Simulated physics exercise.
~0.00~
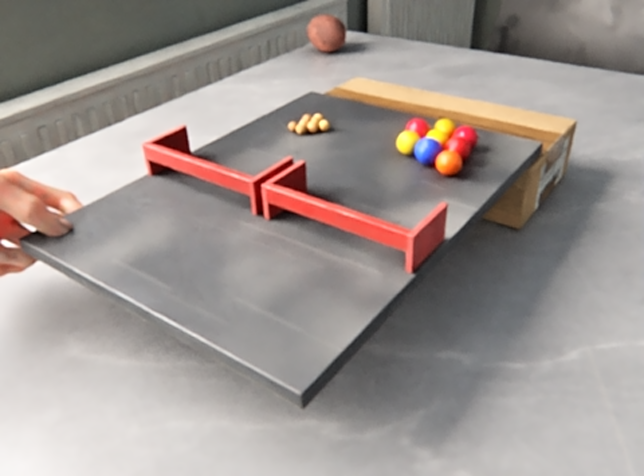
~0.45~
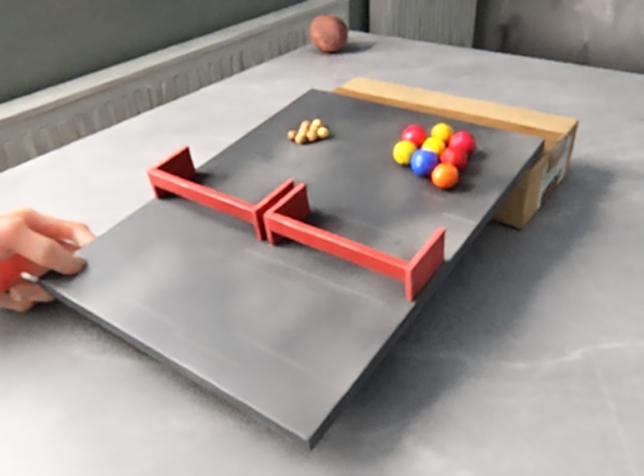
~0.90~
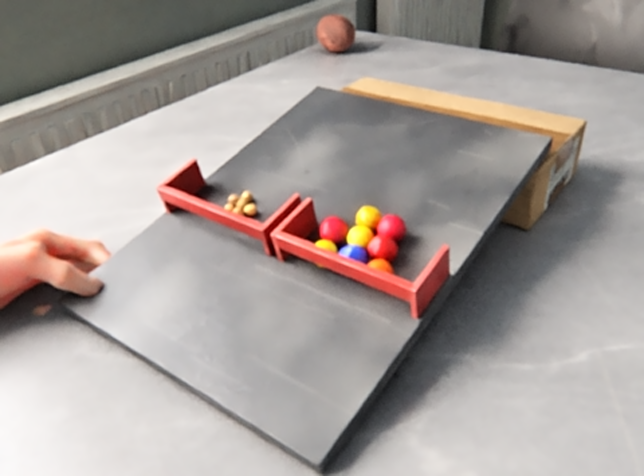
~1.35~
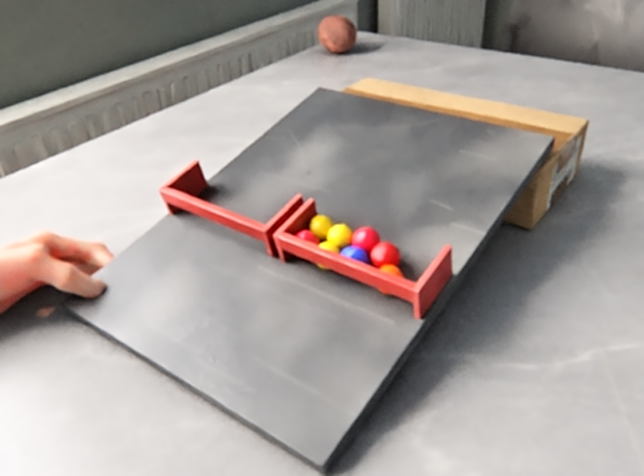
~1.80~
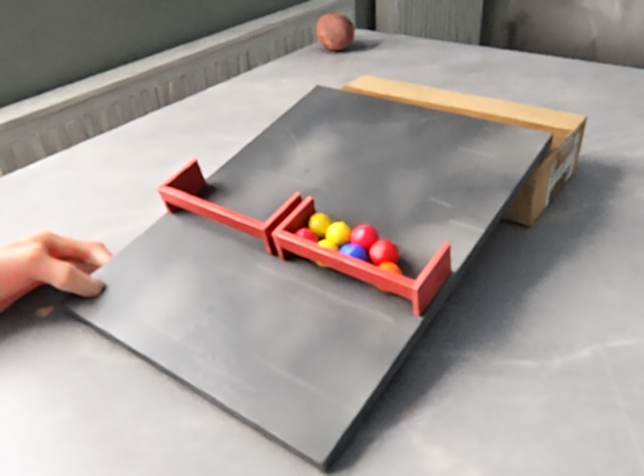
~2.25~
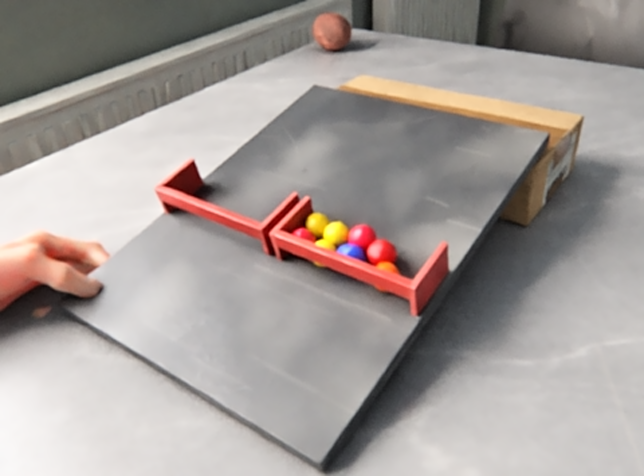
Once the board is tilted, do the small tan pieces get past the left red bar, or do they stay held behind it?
The small tan pieces get past the left red bar by slipping under it, and none are left behind it at the end.
